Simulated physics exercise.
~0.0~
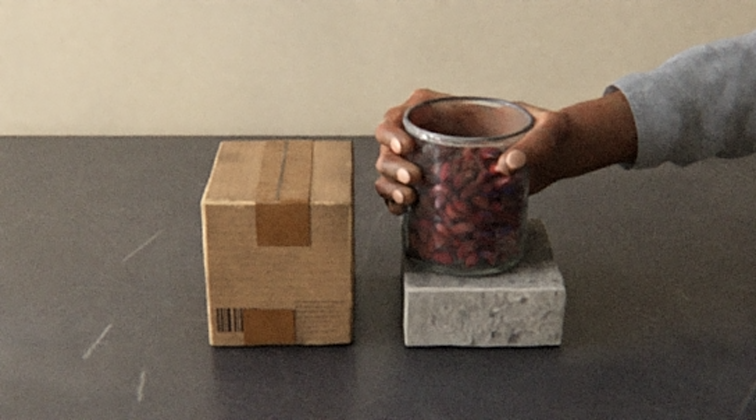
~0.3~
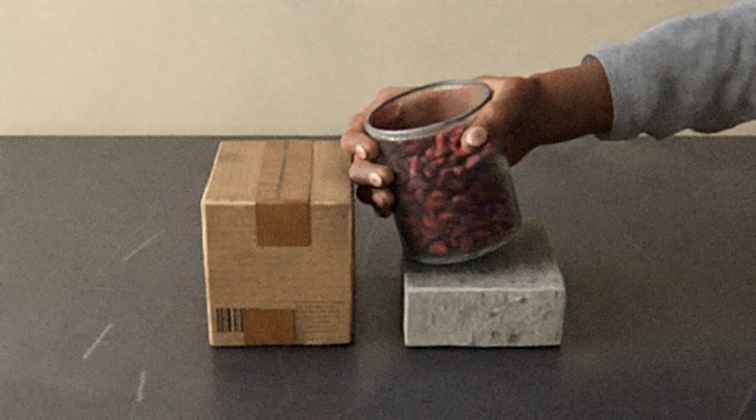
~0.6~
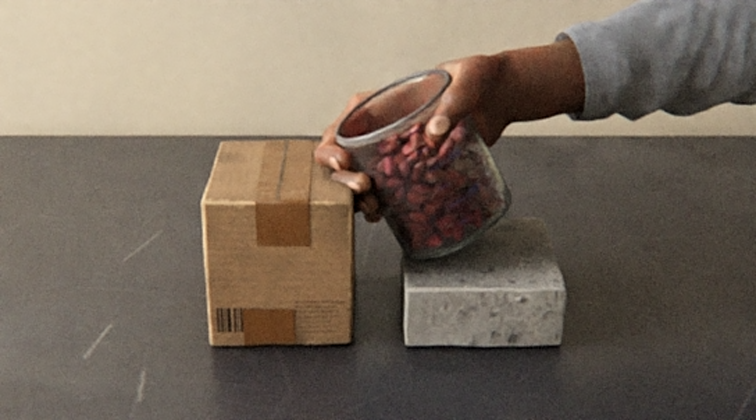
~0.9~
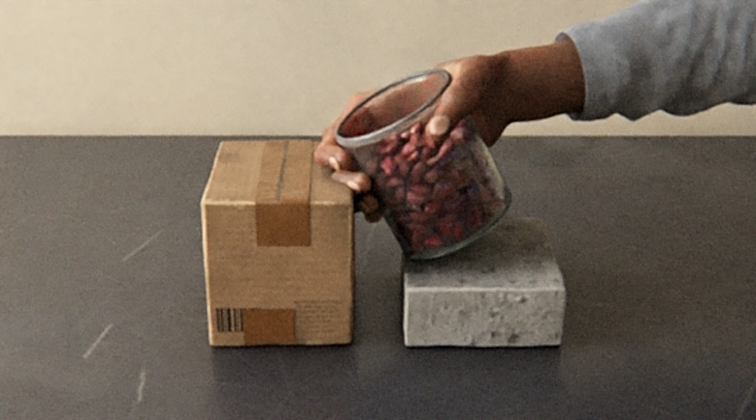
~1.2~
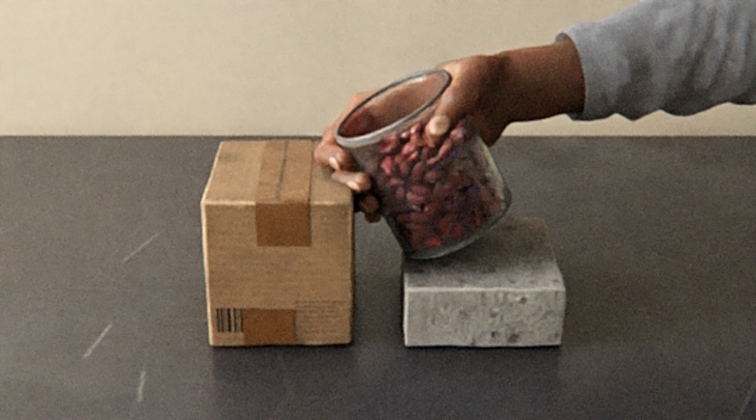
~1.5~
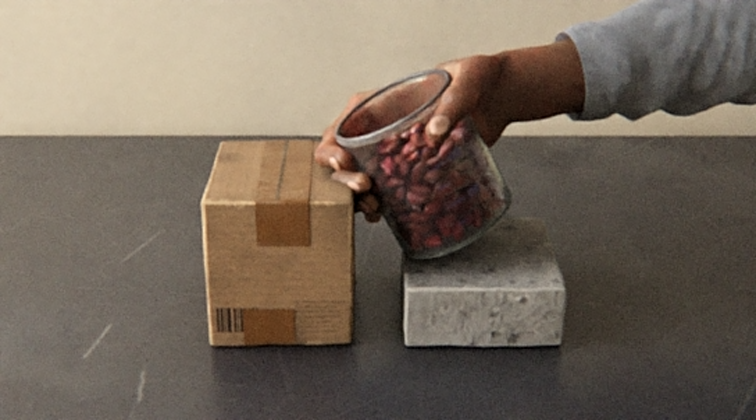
A hand in a grey sleeve holds an open glass beaker of dark red bean-like pieces upright on a speckled grey stone block, with a taped cardboard box standing to the left. The hand begins to tip the beaker leftward, towards the box, and the pieces shift left and slightly up with it. It leans the beaker further until its fingers are at the box's upper right edge. There the tilting stops, and the hand keeps its grip. At the end the beaker stays slanted and still, with all the pieces inside, while box and block remain in place.
